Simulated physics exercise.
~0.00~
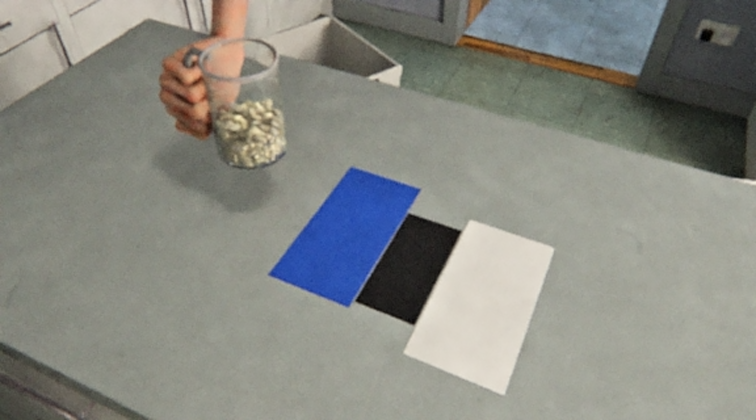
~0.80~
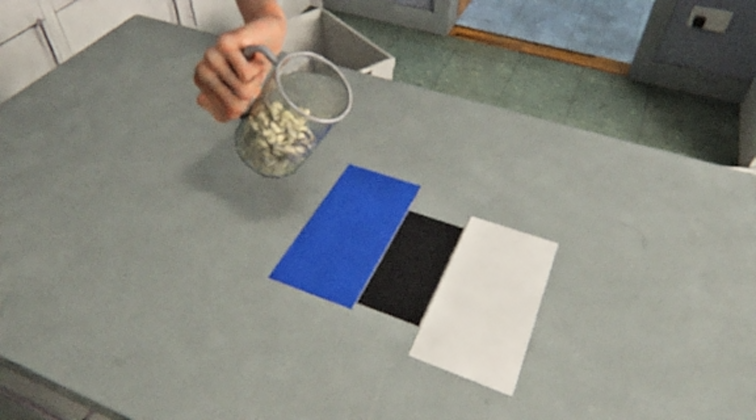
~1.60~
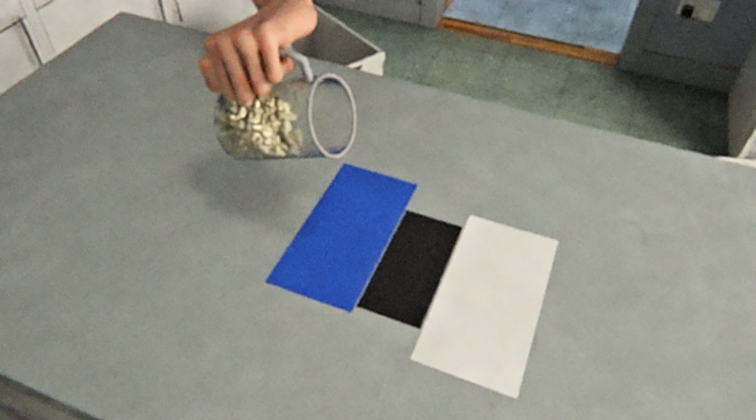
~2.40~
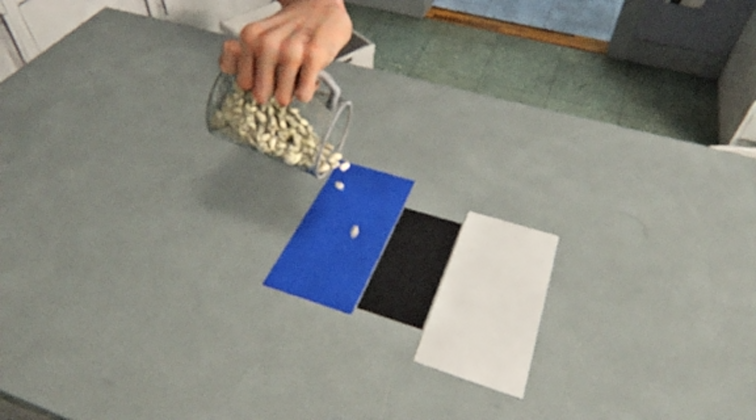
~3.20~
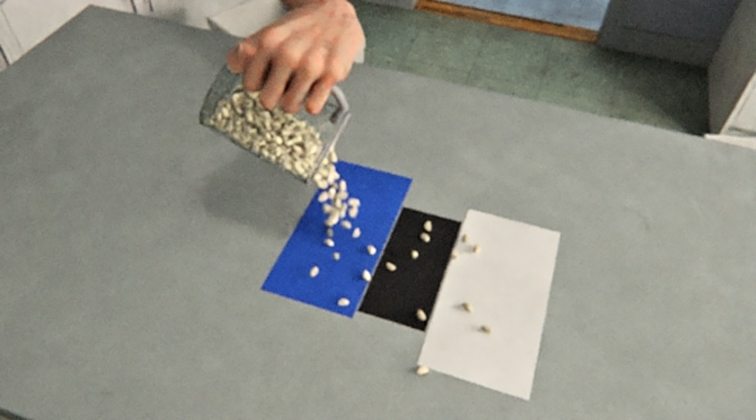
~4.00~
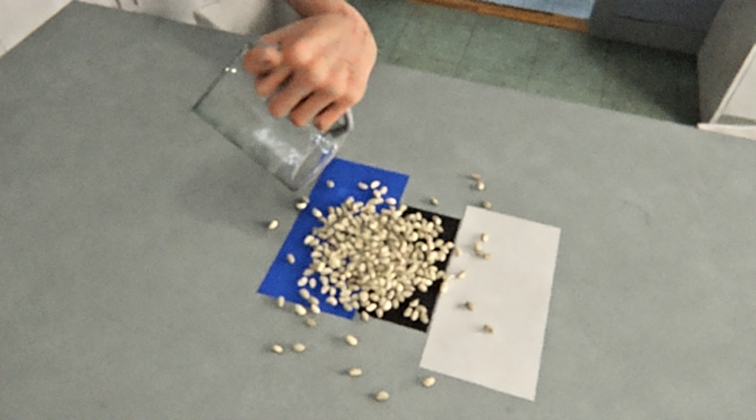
On a gray table, a hand tips a glass jug, heaping white beans mostly across the blue and black mats.
